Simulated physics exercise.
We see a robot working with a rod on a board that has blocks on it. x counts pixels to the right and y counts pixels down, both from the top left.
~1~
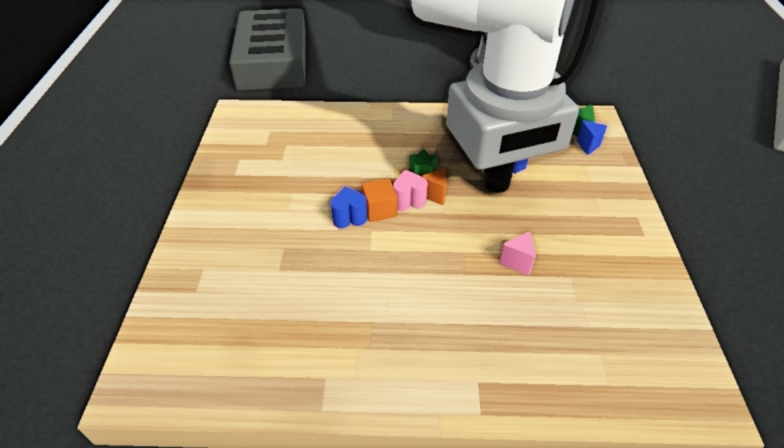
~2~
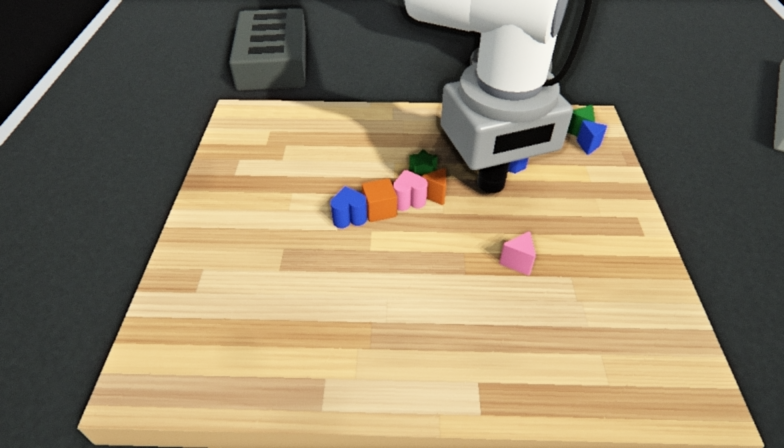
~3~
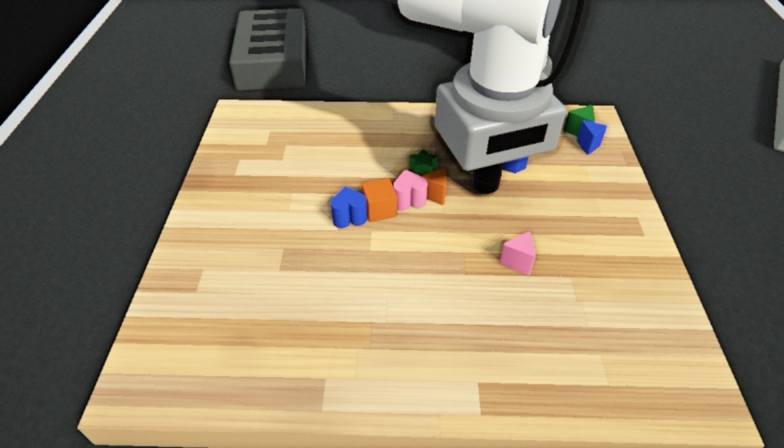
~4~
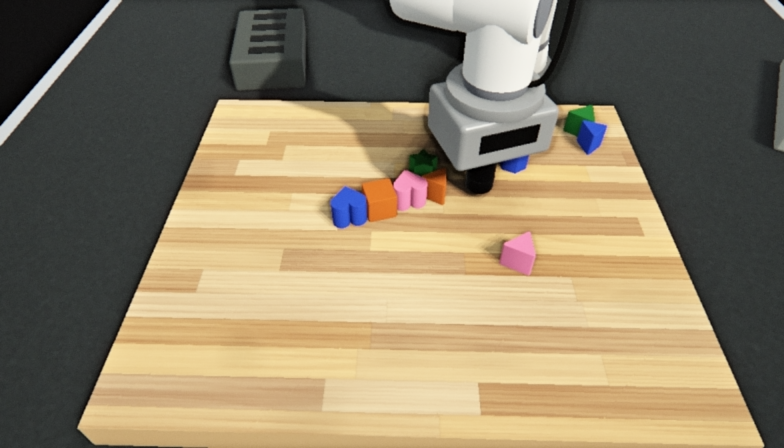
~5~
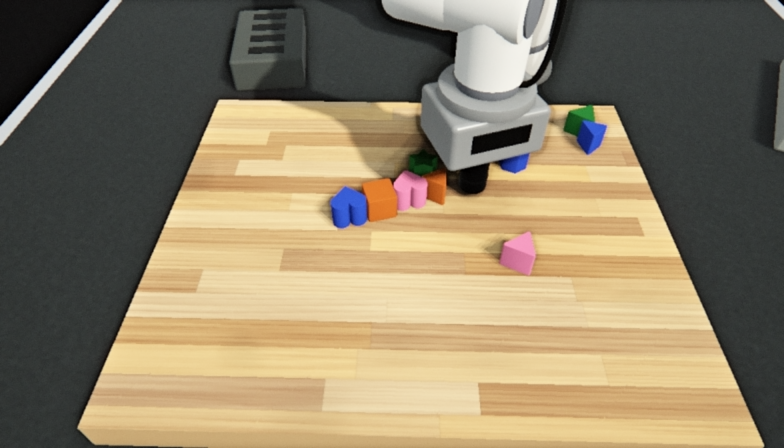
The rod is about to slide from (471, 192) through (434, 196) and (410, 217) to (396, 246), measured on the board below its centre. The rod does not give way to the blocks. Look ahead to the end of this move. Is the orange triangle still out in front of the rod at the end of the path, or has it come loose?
Slipped clear.
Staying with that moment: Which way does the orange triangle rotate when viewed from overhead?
Overhead view: Clockwise.
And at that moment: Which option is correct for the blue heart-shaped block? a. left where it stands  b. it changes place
Option b.
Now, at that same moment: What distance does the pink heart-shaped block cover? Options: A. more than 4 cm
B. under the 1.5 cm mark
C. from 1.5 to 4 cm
I'll go with A - more than 4 cm.
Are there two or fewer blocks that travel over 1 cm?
No
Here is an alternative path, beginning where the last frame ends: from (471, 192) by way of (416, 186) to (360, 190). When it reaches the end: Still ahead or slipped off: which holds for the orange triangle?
Prediction: Slipped aside.
On the path given first. One third of the way, rod (434, 190); blue heart-shaped block (342, 200), turned 15° clockwise; orange square (372, 194); pink heart-shaped block (402, 185); orange triangle (412, 173).
Two thirds of the way, rod (410, 211); blue heart-shaped block (317, 205), turned 35° clockwise; orange square (347, 201); pink heart-shaped block (381, 199), turned 30° clockwise; orange triangle (400, 175), turned 20° clockwise.
At the end, rod (396, 240); blue heart-shaped block (315, 205), turned 35° clockwise; orange square (344, 201); pink heart-shaped block (377, 204), turned 75° clockwise; orange triangle (400, 175), turned 20° clockwise.
